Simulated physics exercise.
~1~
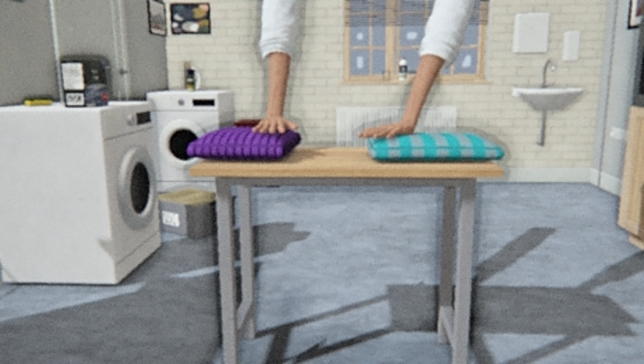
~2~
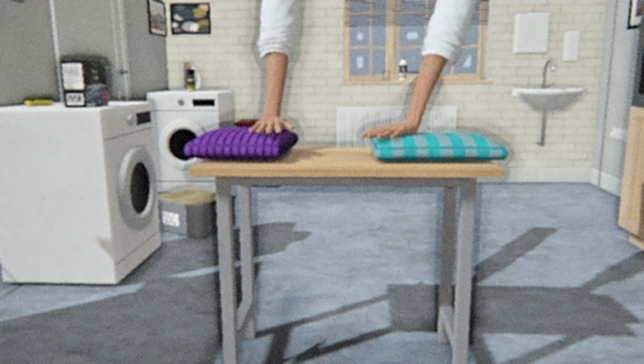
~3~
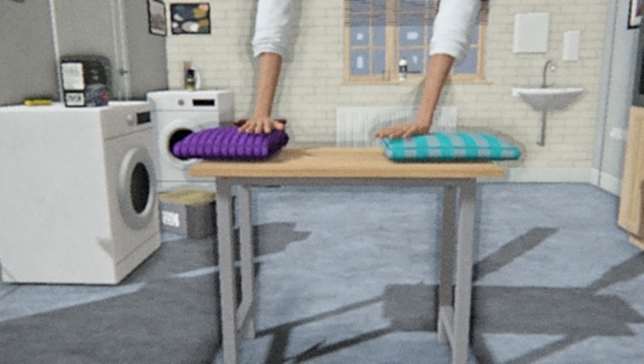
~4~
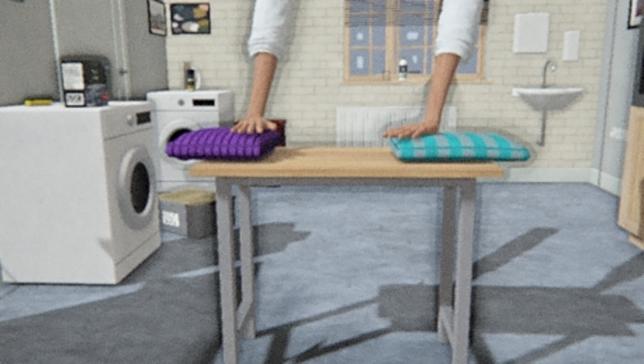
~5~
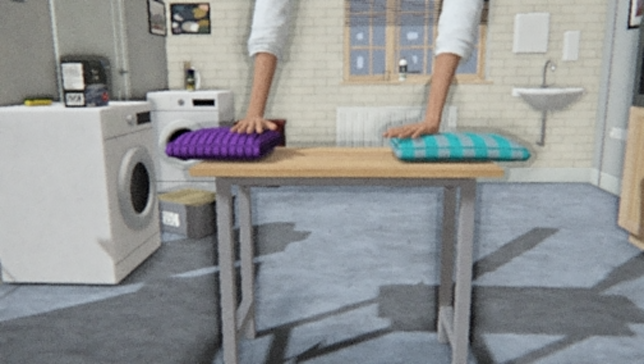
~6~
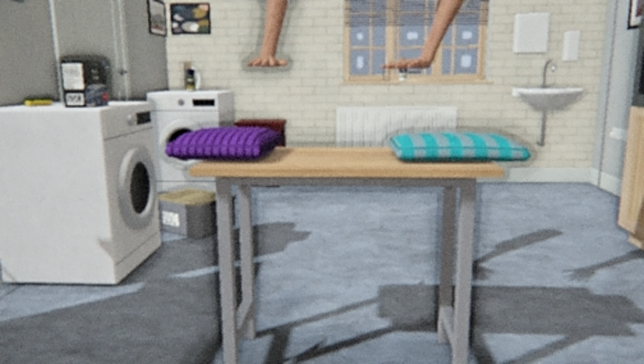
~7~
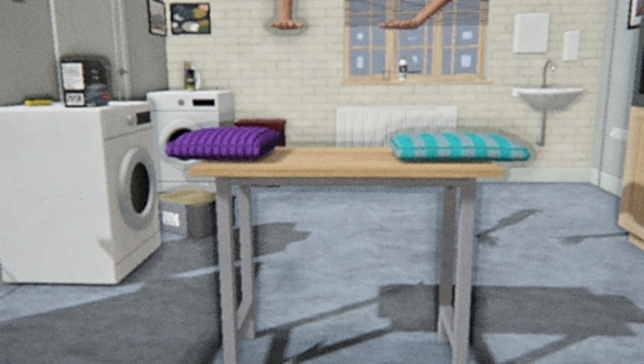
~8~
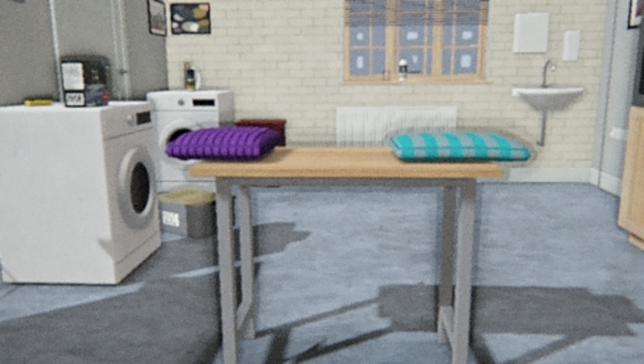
In a laundry room, two hands slid a purple cushion slightly left and a turquoise striped pillow slightly right until both stuck out over the ends of a wooden-topped bench, then let go and lifted away, and both stayed in place.
